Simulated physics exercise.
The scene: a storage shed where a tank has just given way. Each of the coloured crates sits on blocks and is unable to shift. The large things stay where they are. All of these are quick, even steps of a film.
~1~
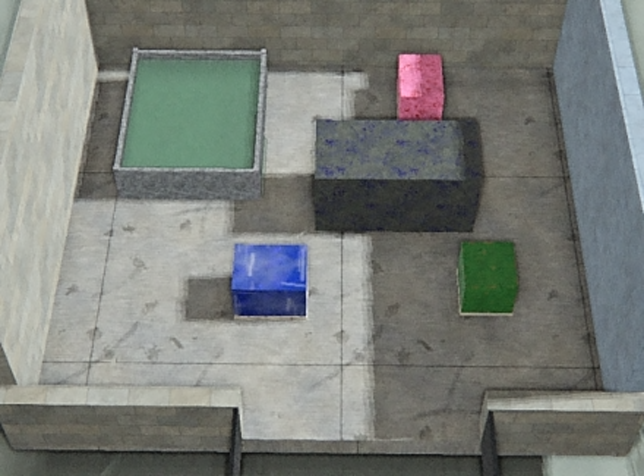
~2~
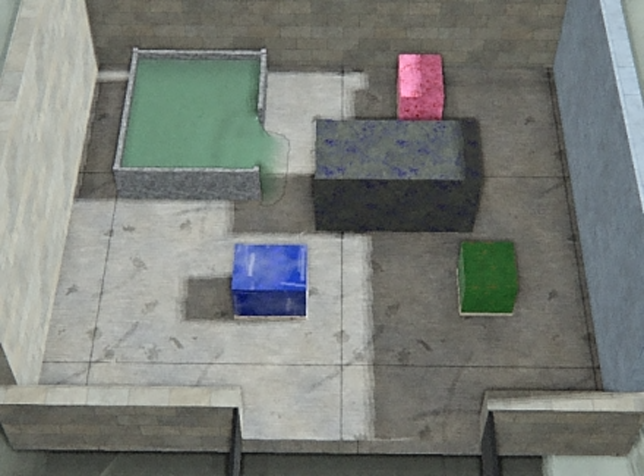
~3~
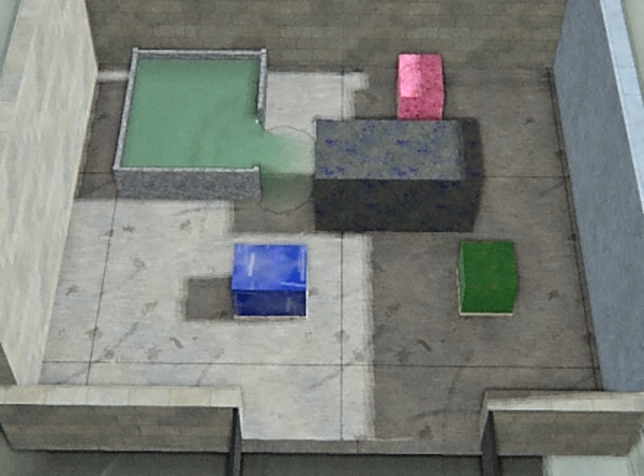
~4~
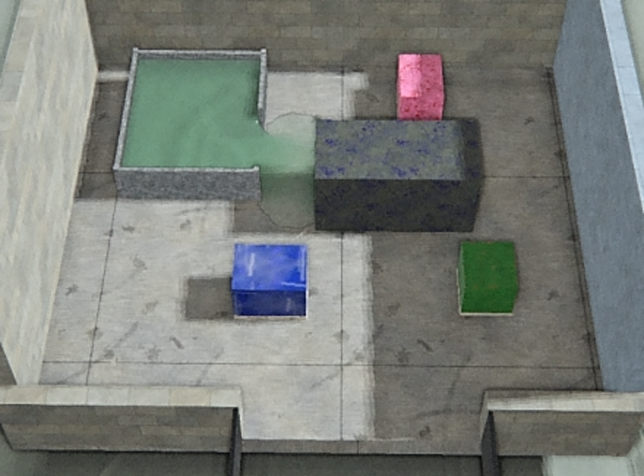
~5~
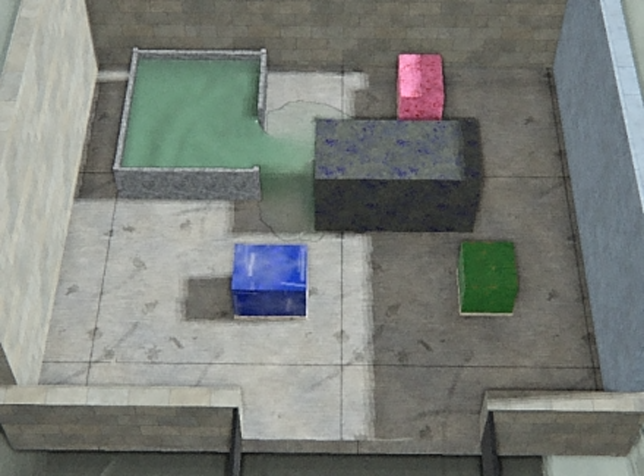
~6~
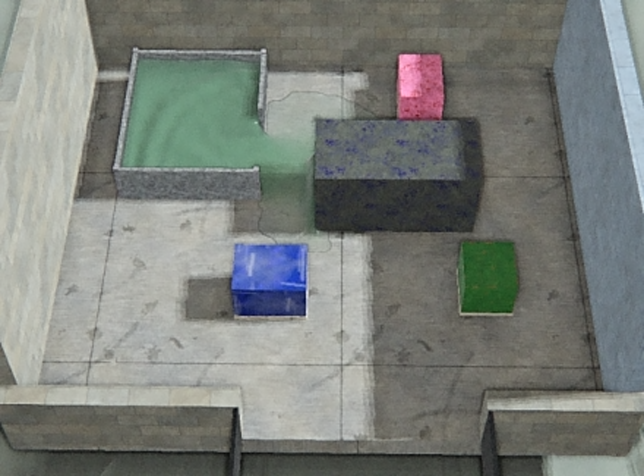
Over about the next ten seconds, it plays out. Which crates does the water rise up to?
As I see it, the blue crate comes out wet; the green crate comes out wet; the pink crate comes out wet.
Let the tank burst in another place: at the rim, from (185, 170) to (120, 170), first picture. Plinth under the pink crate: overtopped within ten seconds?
Result: Pink is not reached.
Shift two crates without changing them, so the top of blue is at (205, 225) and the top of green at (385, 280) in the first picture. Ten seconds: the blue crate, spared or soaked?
Blue crate: Reached.
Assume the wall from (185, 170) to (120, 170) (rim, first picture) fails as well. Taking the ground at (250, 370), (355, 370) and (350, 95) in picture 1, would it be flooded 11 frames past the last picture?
Taken in turn, that's reached, not reached, and finally not reached.
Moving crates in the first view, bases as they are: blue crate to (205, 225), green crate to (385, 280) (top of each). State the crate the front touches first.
First: The pink crate.
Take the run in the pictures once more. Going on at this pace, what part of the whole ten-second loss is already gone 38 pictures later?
Near 35 in a hundred, I reckon.
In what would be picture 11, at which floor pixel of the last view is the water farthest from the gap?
The front's farthest point is close to (557, 166).
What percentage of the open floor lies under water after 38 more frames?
Roughly 80 %.
A moment on, water covers 15 % of the floor; the blue crate water round its plinth, the green crate not reached, the pink crate water round its plinth.
Next, water covers 35 % of the floor; the blue crate water round its plinth, the green crate not reached, the pink crate water round its plinth.
Then, water covers 60 % of the floor; the blue crate water round its plinth, the green crate water round its plinth, the pink crate water round its plinth.
Later, water covers 80 % of the floor; the blue crate water round its plinth, the green crate water round its plinth, the pink crate water round its plinth.
In the end, water covers 95 % of the floor; the blue crate was topped, the green crate was topped, the pink crate was topped.
